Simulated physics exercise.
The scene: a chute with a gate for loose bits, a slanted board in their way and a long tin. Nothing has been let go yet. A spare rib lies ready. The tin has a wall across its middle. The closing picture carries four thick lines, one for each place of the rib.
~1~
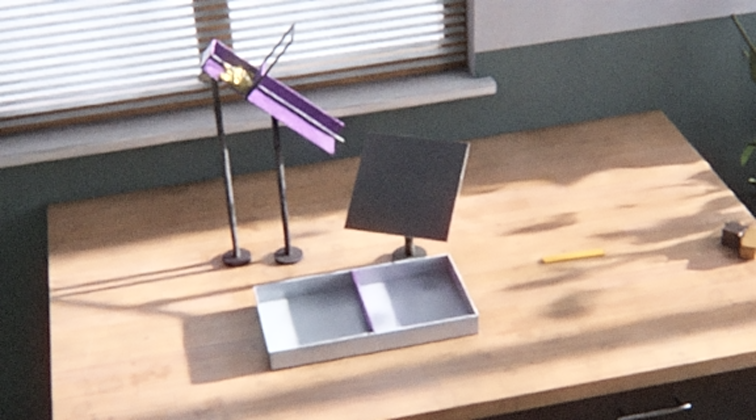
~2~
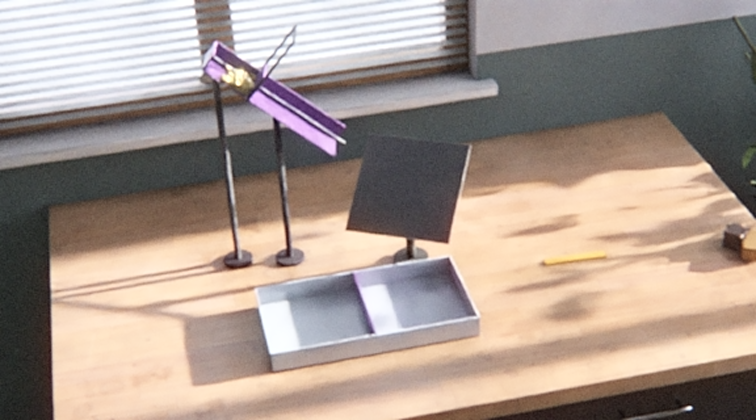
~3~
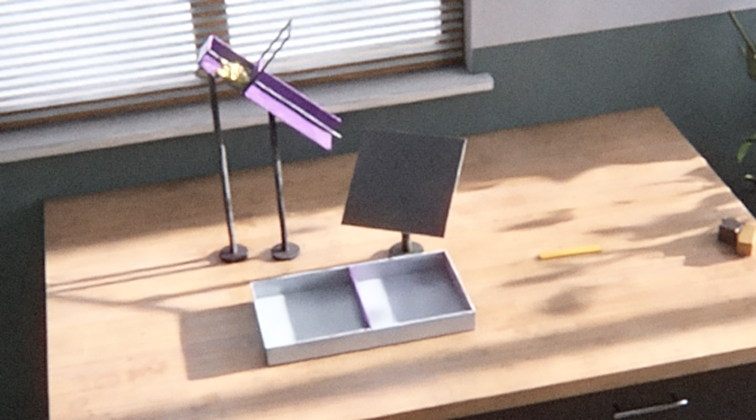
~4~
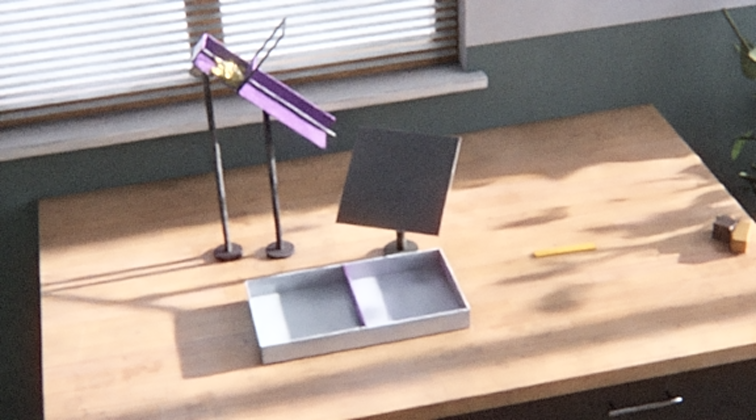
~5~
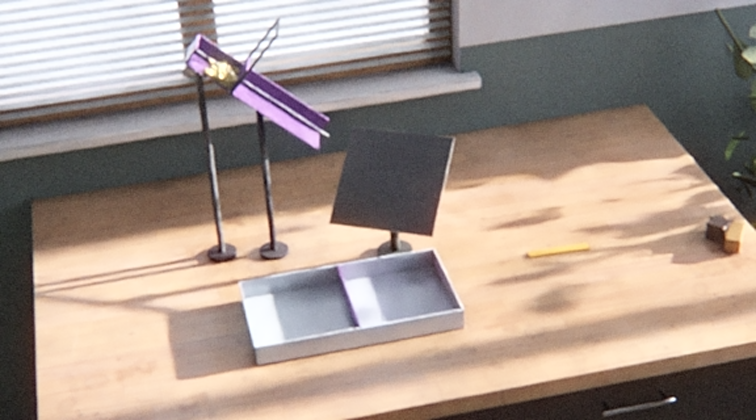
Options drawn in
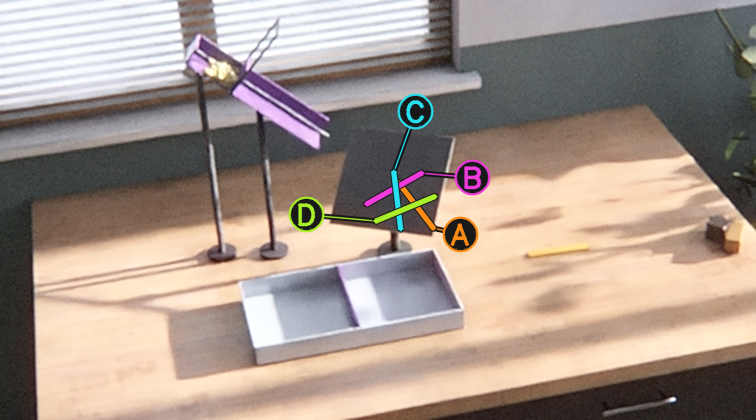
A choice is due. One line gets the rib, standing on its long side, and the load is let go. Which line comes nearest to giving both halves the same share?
B.
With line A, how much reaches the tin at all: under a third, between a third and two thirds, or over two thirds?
Over two thirds.
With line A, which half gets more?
The right half.
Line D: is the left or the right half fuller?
Right.
On the marked copy, line A from (398, 182) to (433, 228); line B from (421, 173) to (366, 203); line C from (393, 172) to (400, 228); line D from (434, 196) to (375, 220).
If A is chosen, of what is caught, a small part in the left half, nearly all in the right.
If B is chosen, of what is caught, about two thirds in the left half, about a third in the right.
If C is chosen, of what is caught, a small part in the left half, nearly all in the right.
If D is chosen, of what is caught, a small part in the left half, nearly all in the right.
